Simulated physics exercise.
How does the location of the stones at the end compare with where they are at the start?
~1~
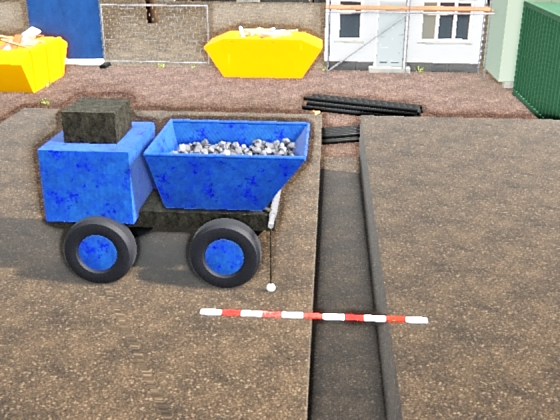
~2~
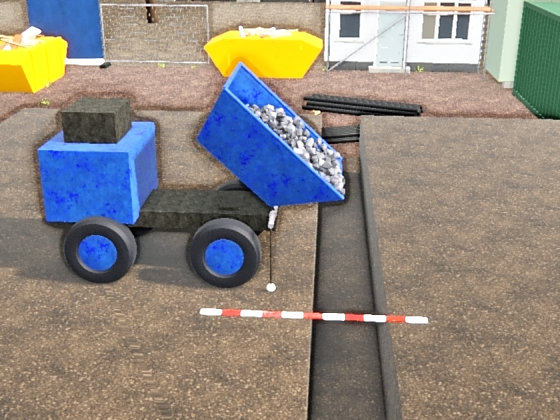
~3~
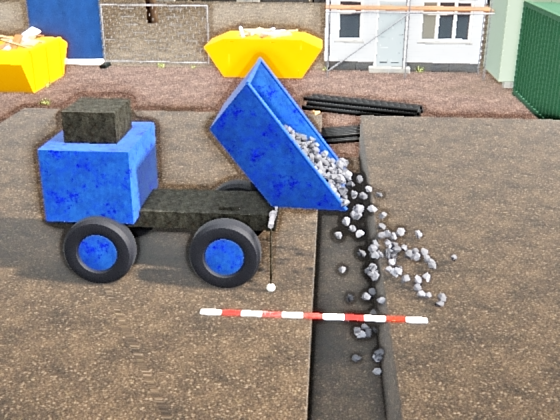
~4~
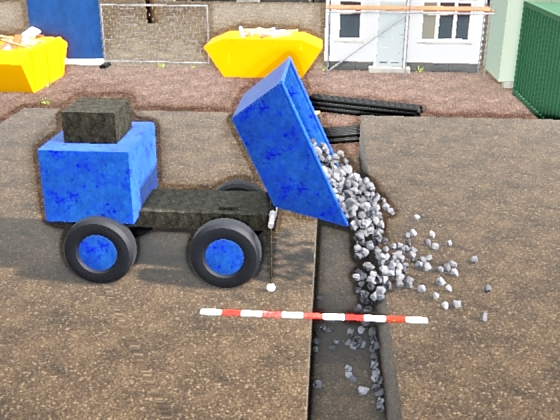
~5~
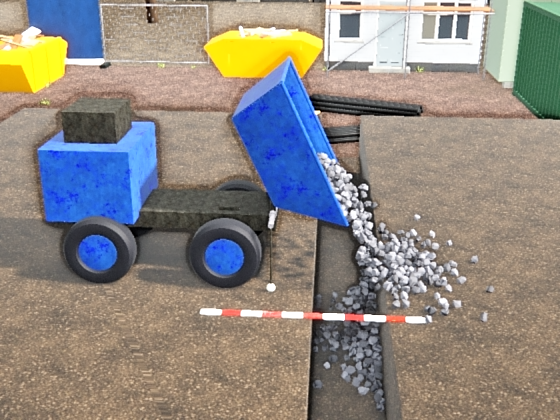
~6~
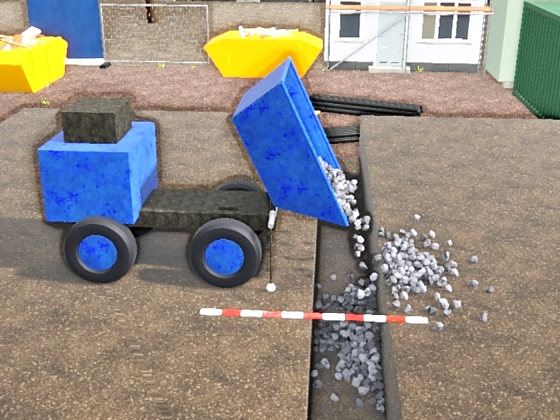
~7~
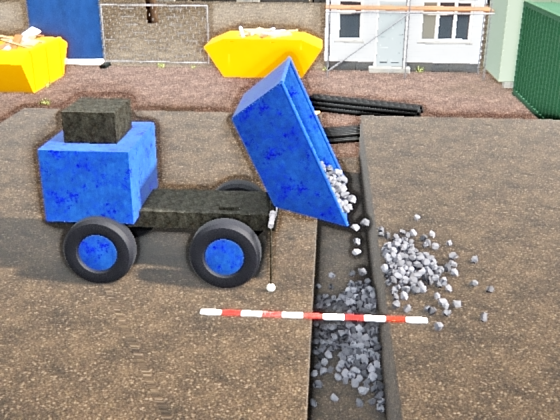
At the start the stones all sit in the level blue skip, while at the end most lie lower and to the right, in the trench and on the ground beyond it, with some still in the raised skip.
